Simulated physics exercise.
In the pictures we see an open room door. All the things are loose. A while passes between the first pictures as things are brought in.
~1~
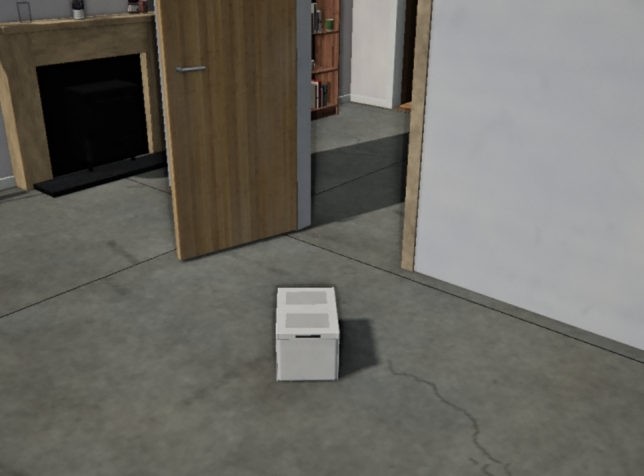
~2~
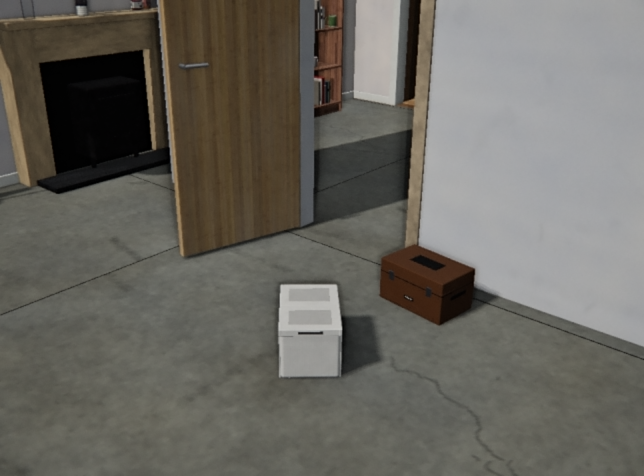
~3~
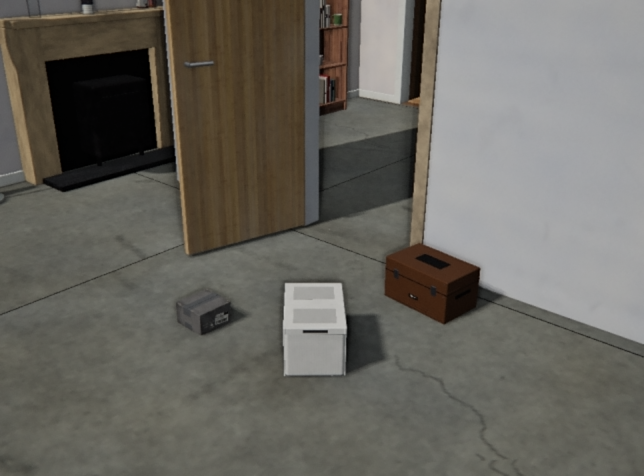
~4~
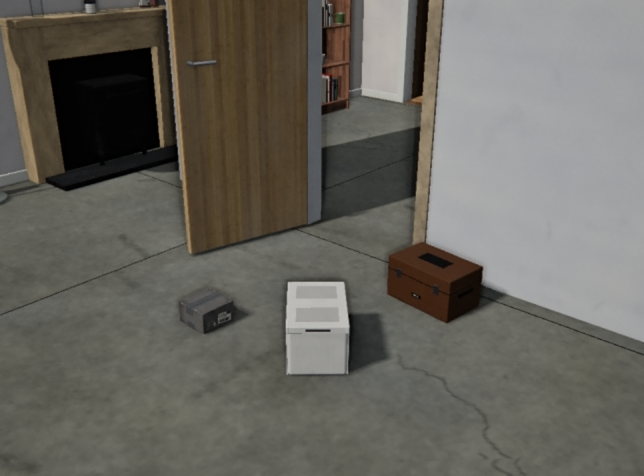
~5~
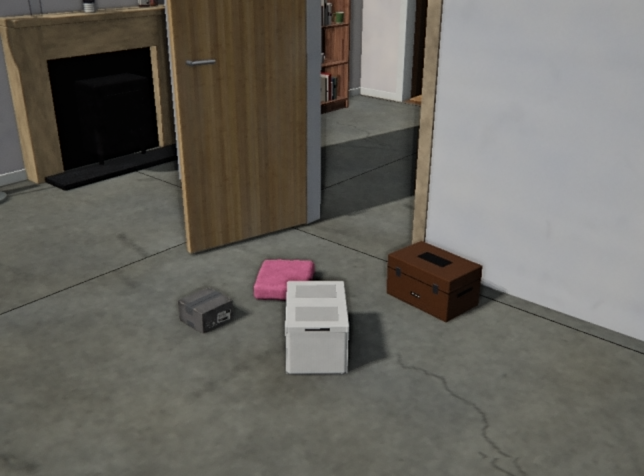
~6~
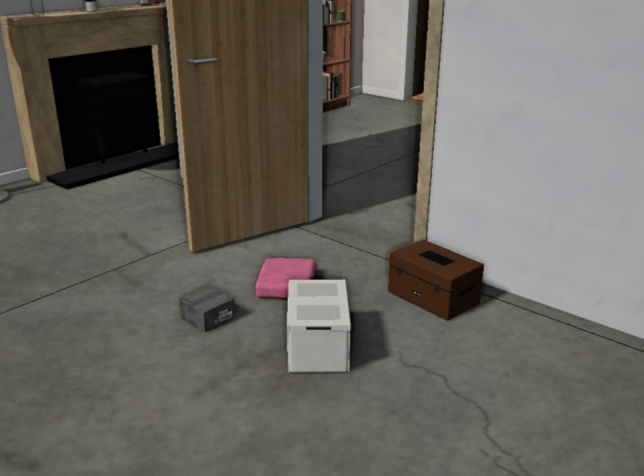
By an open door, a toolbox, grey parcel and pink cushion appear around a white tote.
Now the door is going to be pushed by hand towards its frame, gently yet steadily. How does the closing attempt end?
It ends with the door fully closed.
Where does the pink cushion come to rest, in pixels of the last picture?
In the last picture, near pixel (343, 291).
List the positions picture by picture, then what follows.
In the first frame, door wide open and still.
In the second frame, door wide open and still; brown toolbox (426, 283).
In the third frame, door wide open and still; white tote (314, 329); brown toolbox (431, 282).
In the fourth frame, door wide open and still; grey parcel (207, 311); white tote (317, 327).
In the fifth frame, door wide open and still; brown toolbox (433, 280); grey parcel (206, 310).
In the sixth frame, door wide open and still; pink cushion (287, 278); white tote (318, 325).
Then, 0.90 s past the last view, open by 59°; pink cushion displaced a little near (303, 282).
Then, 1.10 s past the last view, open by 43°; pink cushion displaced about its own width near (332, 289).
Finally, open by 0°; moved from the start, pink cushion; the other 3 still in place. Final places as the last picture's camera would see them, pink cushion near (343, 291).
